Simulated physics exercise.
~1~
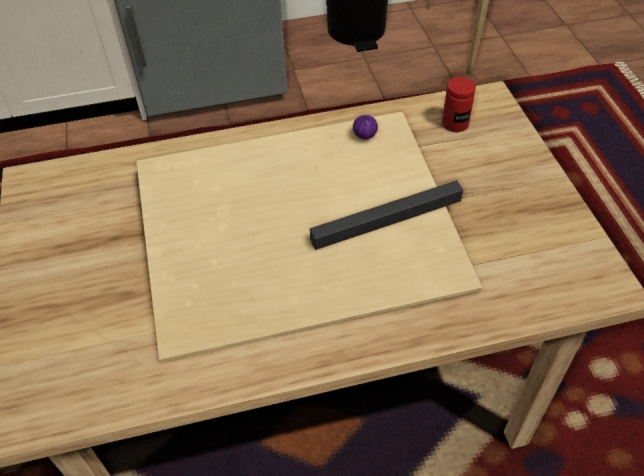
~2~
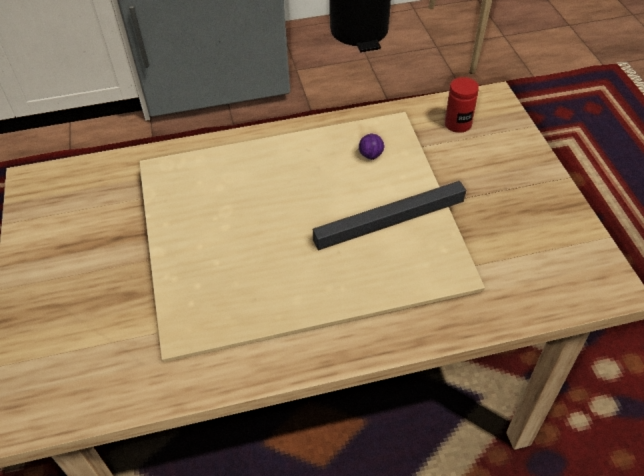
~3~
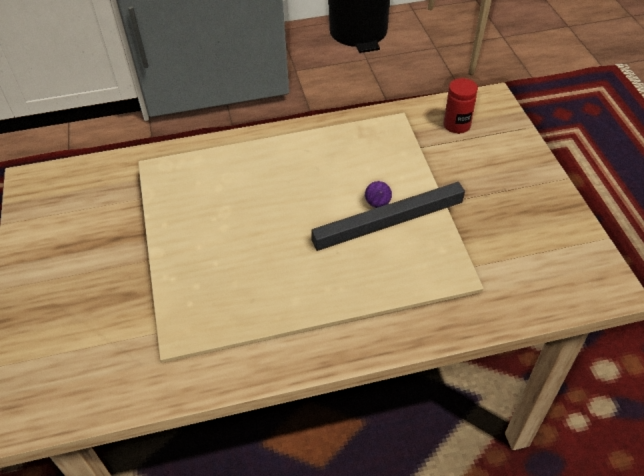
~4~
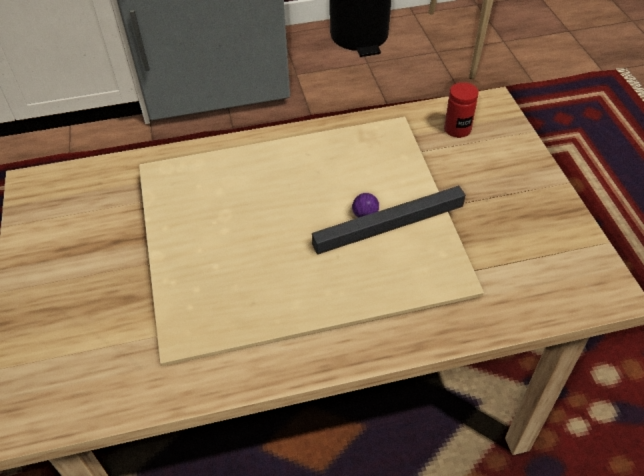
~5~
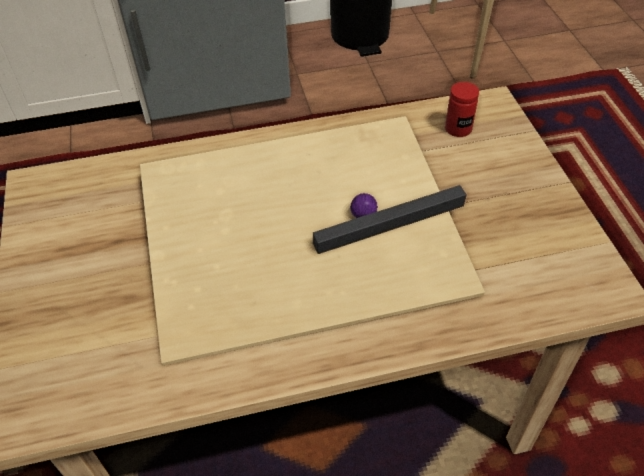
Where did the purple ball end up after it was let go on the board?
It ended up resting against the upper side of the dark bar, which held it back from the near edge of the board.
